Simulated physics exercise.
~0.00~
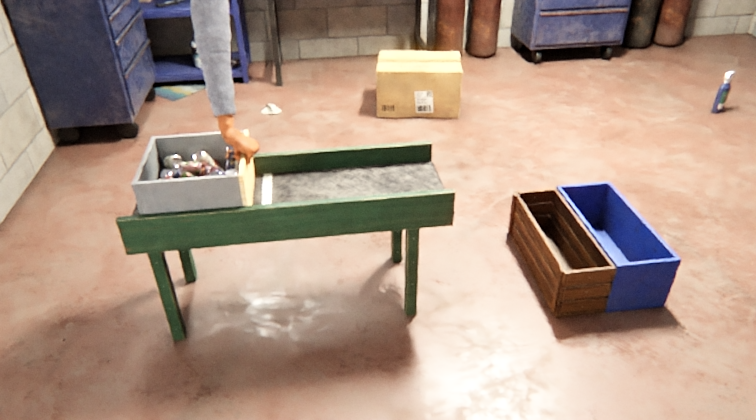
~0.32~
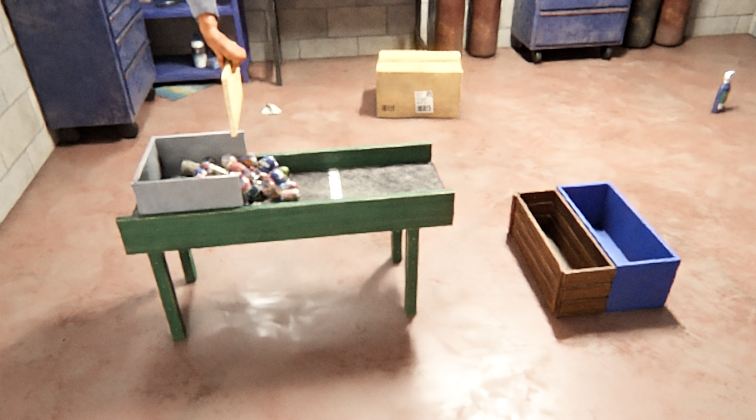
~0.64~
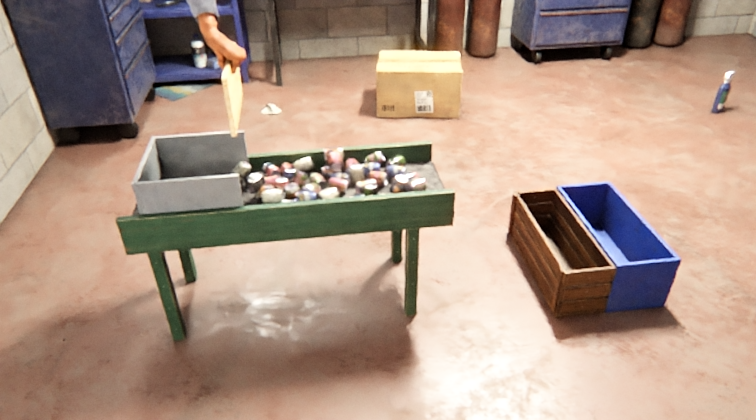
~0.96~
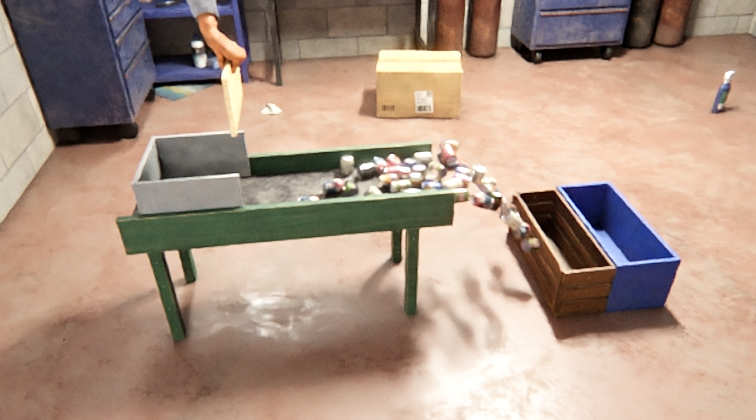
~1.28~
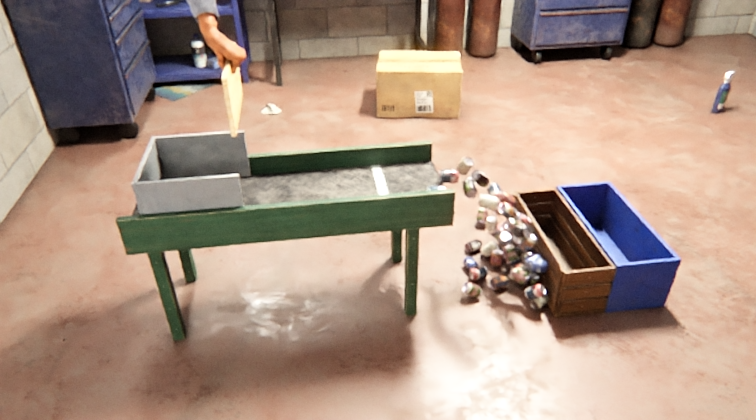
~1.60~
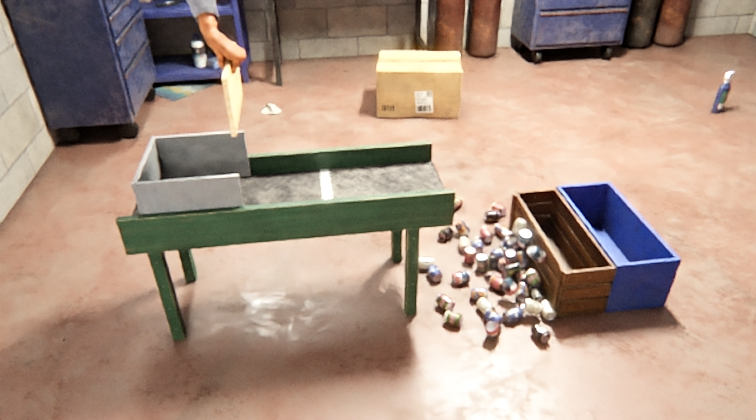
A hand lifted the gate of a grey pen on a green conveyor table, and a heap of mini cans rode the belt right, spilled off the end and scattered on the floor short of the wooden tub, leaving both tubs empty.
